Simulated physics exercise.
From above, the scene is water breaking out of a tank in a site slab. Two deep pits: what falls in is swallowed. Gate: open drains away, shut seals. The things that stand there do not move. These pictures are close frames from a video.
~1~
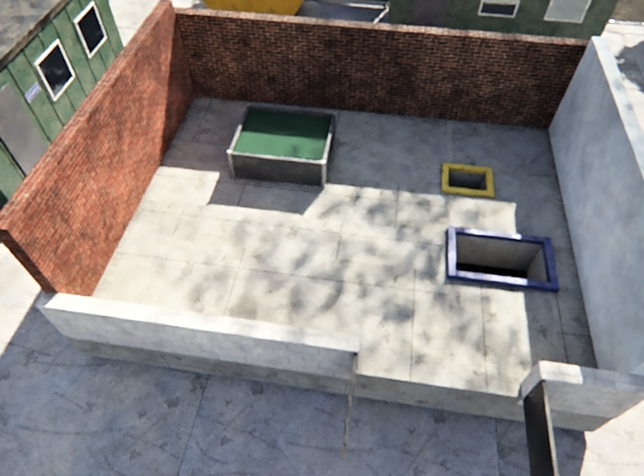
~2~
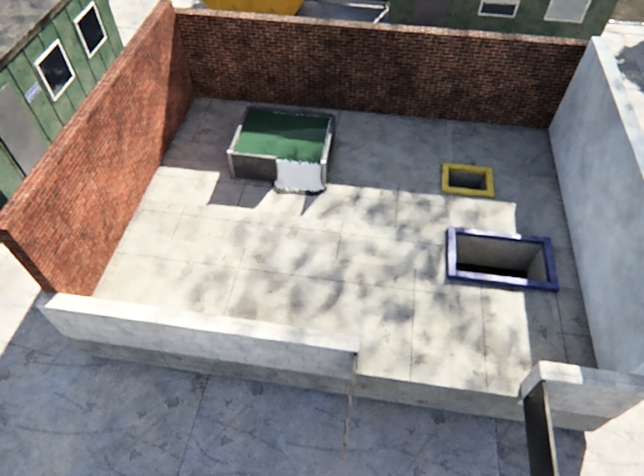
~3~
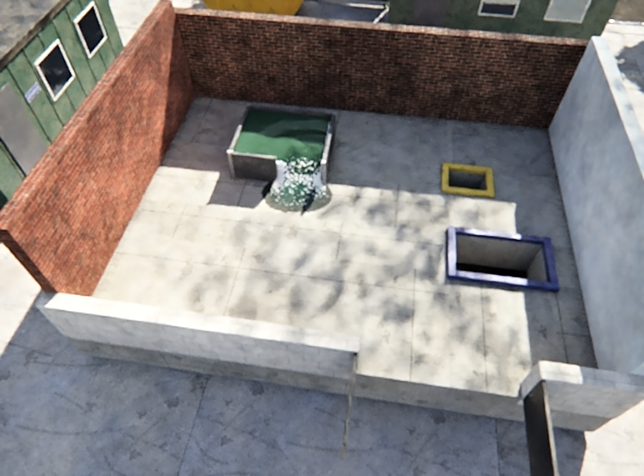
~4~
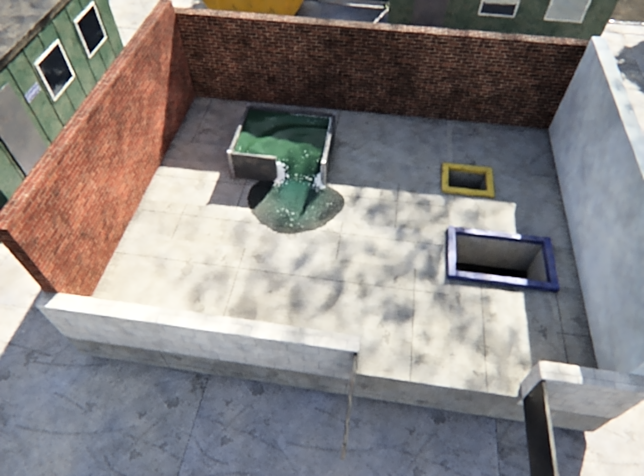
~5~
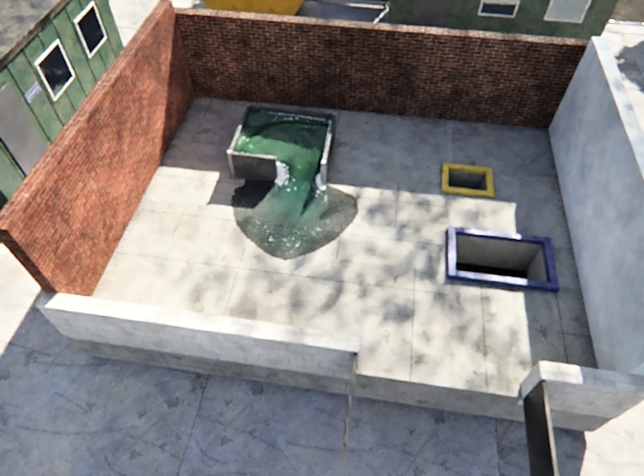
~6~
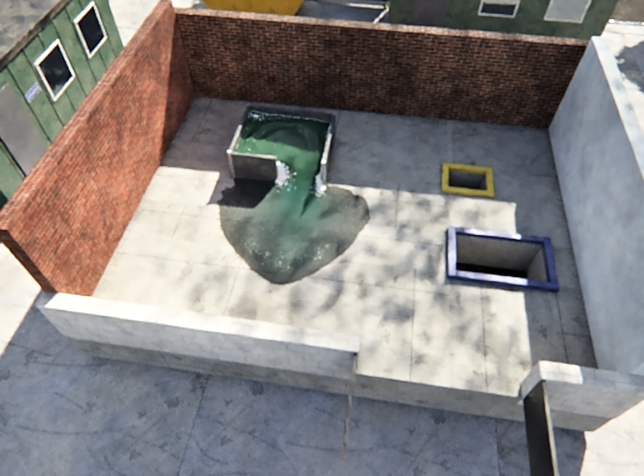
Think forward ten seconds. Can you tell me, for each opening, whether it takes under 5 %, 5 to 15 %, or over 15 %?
Outcome: The gate ends up high - past fifteen per cent, the yellow pit ends up low - beneath five per cent, the blue pit ends up low - beneath five per cent.
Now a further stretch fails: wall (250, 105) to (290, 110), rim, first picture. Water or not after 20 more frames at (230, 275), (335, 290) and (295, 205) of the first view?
The first would be still unwetted, the second still unwetted and the third still unwetted.
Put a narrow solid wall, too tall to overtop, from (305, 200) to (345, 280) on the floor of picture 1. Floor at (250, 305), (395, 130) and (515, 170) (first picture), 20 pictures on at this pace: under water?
Same order as asked - soaked, unsoaked, unsoaked.
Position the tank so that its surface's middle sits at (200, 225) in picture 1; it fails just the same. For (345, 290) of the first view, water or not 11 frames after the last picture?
Outcome noted: Waterlogged.
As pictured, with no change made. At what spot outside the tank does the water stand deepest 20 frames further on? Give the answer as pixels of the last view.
Around (81, 318).
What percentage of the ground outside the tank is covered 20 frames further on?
My estimate is roughly 35 percent.
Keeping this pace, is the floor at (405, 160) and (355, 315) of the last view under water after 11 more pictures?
High and dry, then submerged.
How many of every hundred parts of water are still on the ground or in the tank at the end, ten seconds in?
Estimate: 80 %.
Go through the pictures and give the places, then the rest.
Still water in the water tank at (284, 136), in the first picture.
Water pours out at (300, 177) and has run to (276, 185), in the second picture.
The front is at (276, 206), out from the gap at (300, 177), in the third picture.
The front is at (280, 229), out from the gap at (300, 177), in the fourth picture.
Water pours out at (300, 177) and has run to (290, 254), in the fifth picture.
Water pours out at (300, 177) and has run to (284, 280), in the sixth picture.
A moment on, water covers 25 % of the floor; the gate 0 %, the yellow pit 0 %, the blue pit 0 %.
Next, water covers 35 % of the floor; the gate 1 %, the yellow pit 0 %, the blue pit 0 %.
Then, water covers 35 % of the floor; the gate 7 %, the yellow pit 0 %, the blue pit 0 %.
Later, water covers 50 % of the floor; the gate 15 %, the yellow pit 0 %, the blue pit 0 %.
In the end, water covers 65 % of the floor; the gate 21 %, the yellow pit 0 %, the blue pit 0 %.
